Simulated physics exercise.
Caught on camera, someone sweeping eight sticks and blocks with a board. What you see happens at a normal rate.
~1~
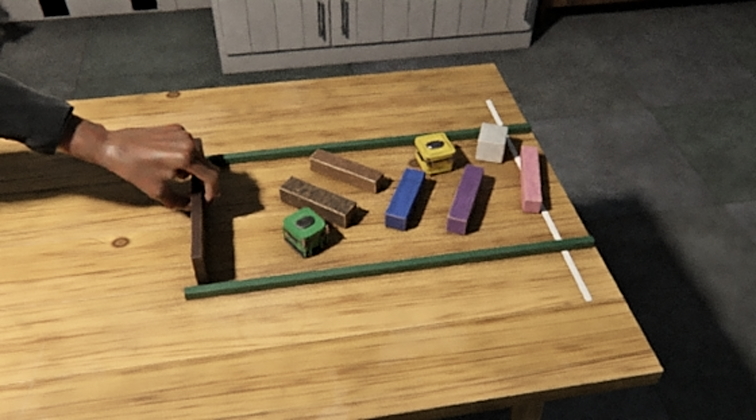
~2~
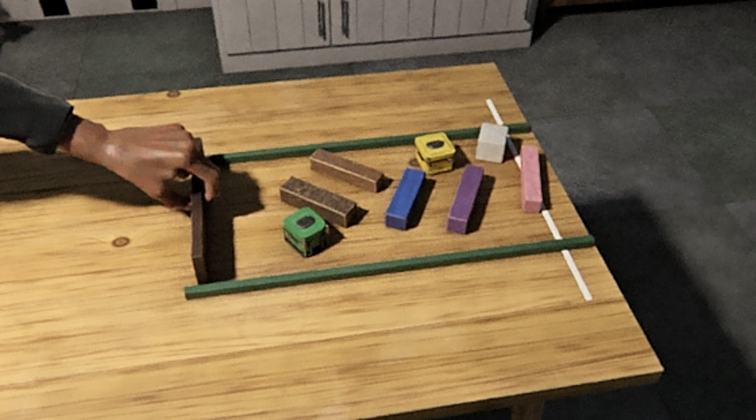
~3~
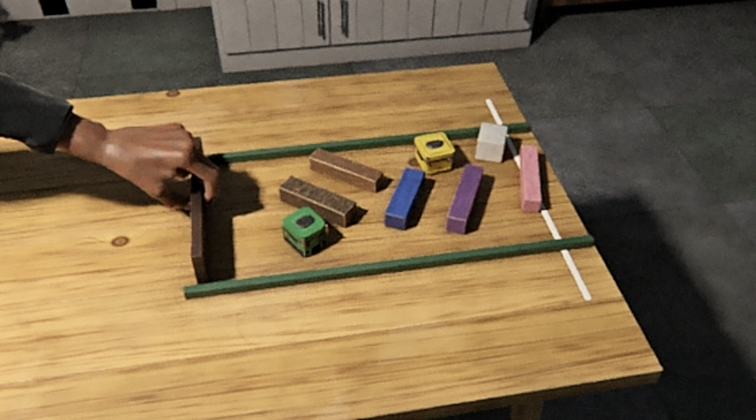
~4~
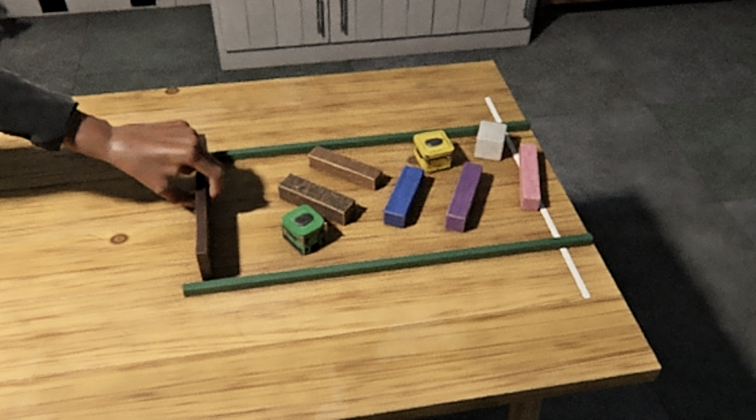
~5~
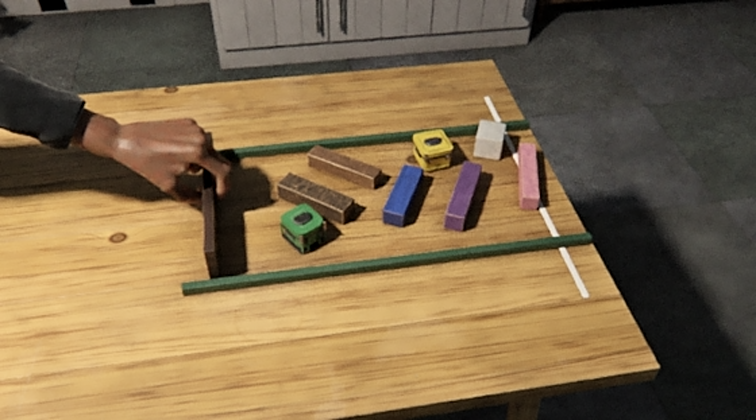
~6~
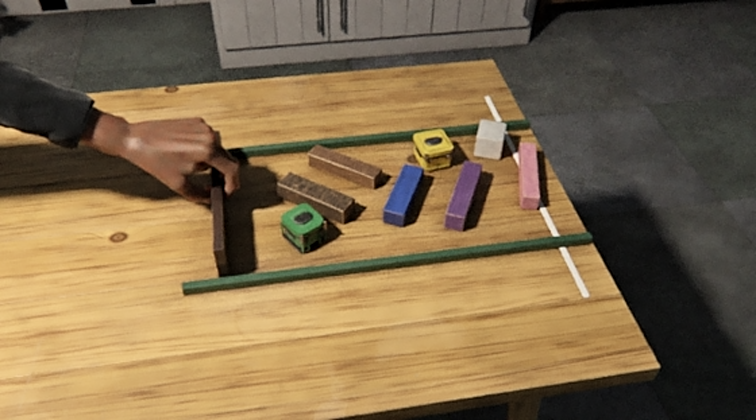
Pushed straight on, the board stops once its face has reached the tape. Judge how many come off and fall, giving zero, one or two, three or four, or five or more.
The number gone is large: Five or more.
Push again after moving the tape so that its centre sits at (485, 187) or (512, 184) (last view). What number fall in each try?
Result, try by try: 2, 4.
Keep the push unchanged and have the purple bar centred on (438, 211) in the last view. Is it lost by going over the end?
From there it tumbles off.
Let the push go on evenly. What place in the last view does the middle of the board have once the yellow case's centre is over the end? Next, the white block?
Near (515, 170), then near (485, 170).
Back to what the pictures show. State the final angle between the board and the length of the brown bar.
About 25°.
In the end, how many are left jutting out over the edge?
That would be 2.
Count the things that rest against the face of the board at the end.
3 in contact.
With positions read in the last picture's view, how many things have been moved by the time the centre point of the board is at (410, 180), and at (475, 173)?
Note: First position 6; second position 8.
A little later, none off yet; pink bar at rest near (529, 175); white block at rest near (490, 140); purple bar at rest near (464, 195).
Next, none off yet; pink bar at rest near (529, 175); white block at rest near (490, 140); purple bar shifted a little near (495, 193).
Later still, one off so far; pink bar on its side near (576, 207); white block shifted well along near (537, 130); purple bar shifted about its own width near (573, 185).
When it is over, the number that fall off is five or more; down, blue stick, yellow case, purple bar, white block and pink bar.
